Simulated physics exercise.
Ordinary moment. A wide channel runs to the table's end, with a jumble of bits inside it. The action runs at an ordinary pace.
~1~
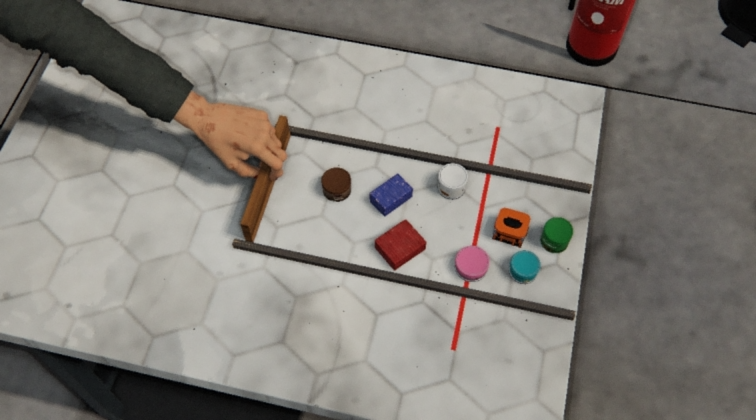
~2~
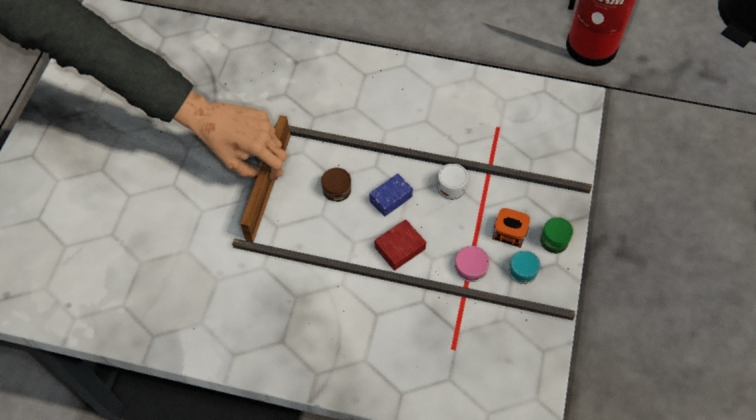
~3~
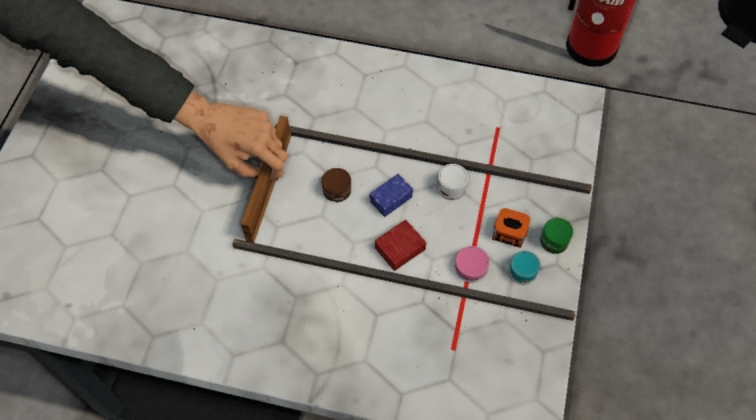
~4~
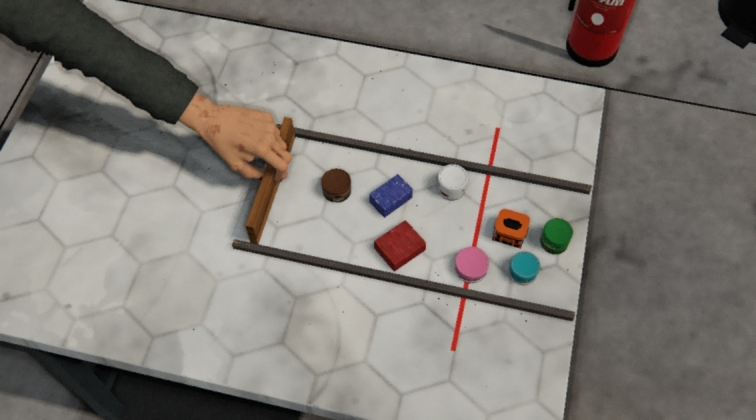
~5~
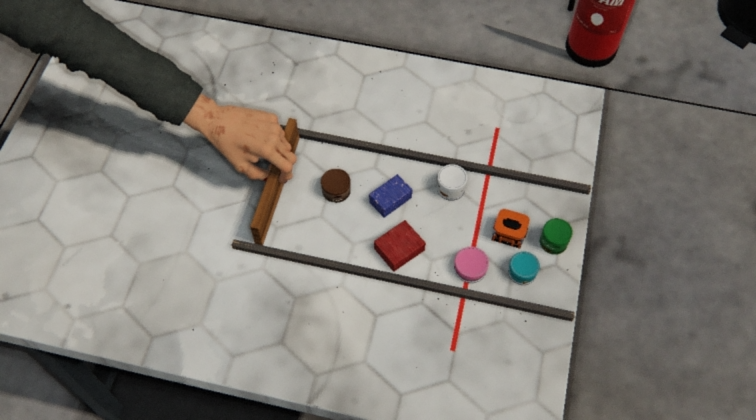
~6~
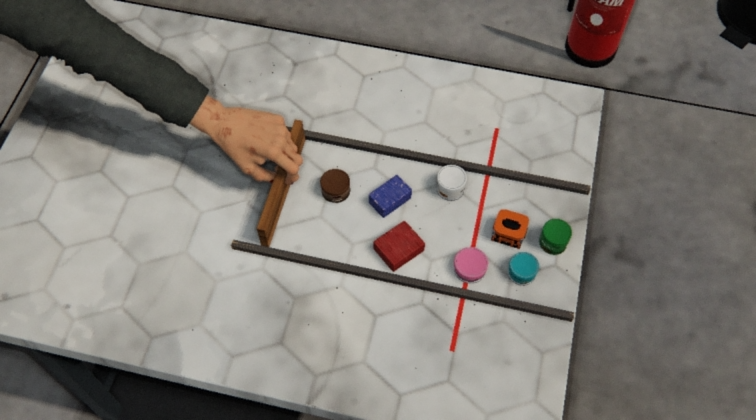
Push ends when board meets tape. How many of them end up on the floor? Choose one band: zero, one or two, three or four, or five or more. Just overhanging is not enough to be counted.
Zero.
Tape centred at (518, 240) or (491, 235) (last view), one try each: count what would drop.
3 and 1.
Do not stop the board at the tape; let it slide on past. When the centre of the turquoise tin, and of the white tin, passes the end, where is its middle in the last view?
(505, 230) and (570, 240), roughly.
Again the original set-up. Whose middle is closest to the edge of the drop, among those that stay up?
That would be the green tub.
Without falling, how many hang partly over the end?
Tally: 1.
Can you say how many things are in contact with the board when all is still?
3 touch it.
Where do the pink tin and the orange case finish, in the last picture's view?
About (519, 274), and the other about (547, 237).
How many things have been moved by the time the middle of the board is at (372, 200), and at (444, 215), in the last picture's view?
The count reaches 2 first and 6 second.
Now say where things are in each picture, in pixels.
In the first picture, green tub (557, 236); turquoise tin (524, 267); orange case (511, 227); board (267, 178); tape (477, 230).
In the second picture, turquoise tin (524, 268); pink tin (472, 264).
In the third picture, orange case (511, 228); red block (400, 245).
In the fourth picture, green tub (556, 237); brown tub (337, 186).
In the fifth picture, turquoise tin (524, 269); white tin (452, 183).
In the sixth picture, green tub (555, 237); turquoise tin (523, 269); orange case (510, 229); board (282, 182); tape (476, 231).
Early on, none off yet; green tub at rest near (555, 237); turquoise tin at rest near (523, 269); orange case at rest near (510, 229).
Finally, the number that fall off is zero.
